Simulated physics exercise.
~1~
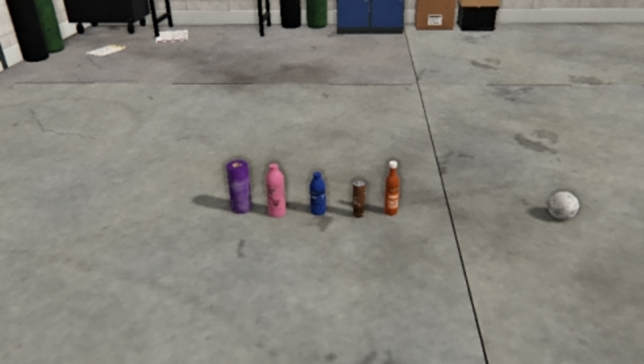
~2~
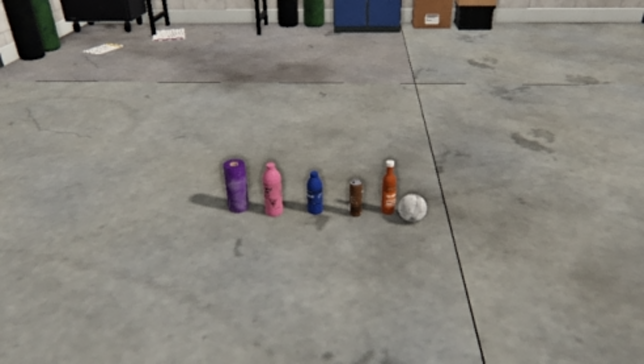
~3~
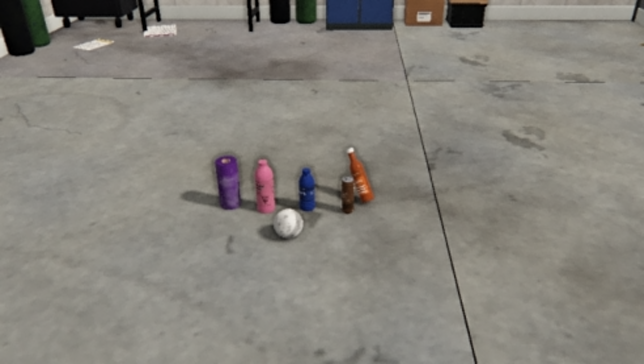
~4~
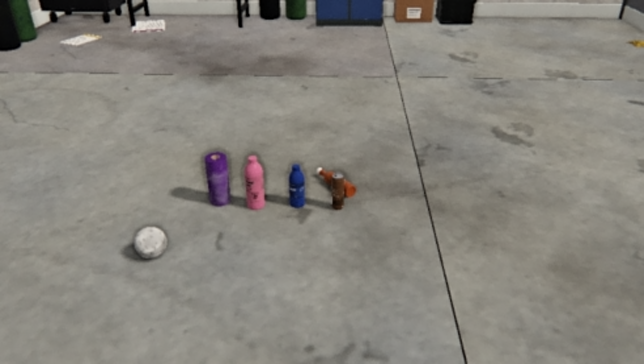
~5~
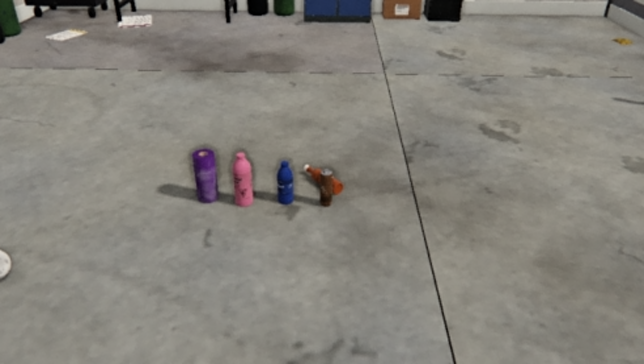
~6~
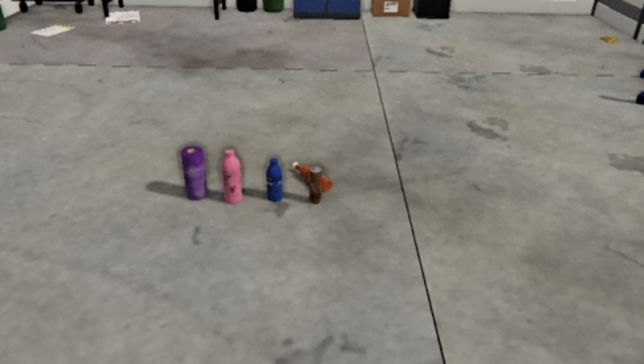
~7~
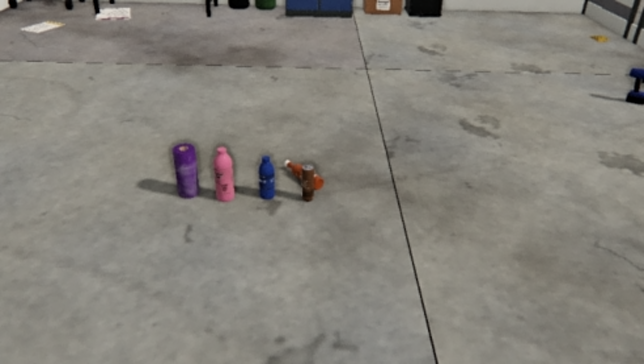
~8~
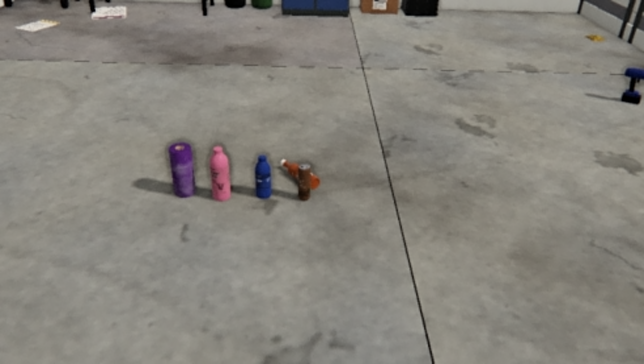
A white ball rolls left, knocks over the orange bottle, and leaves the other items standing.
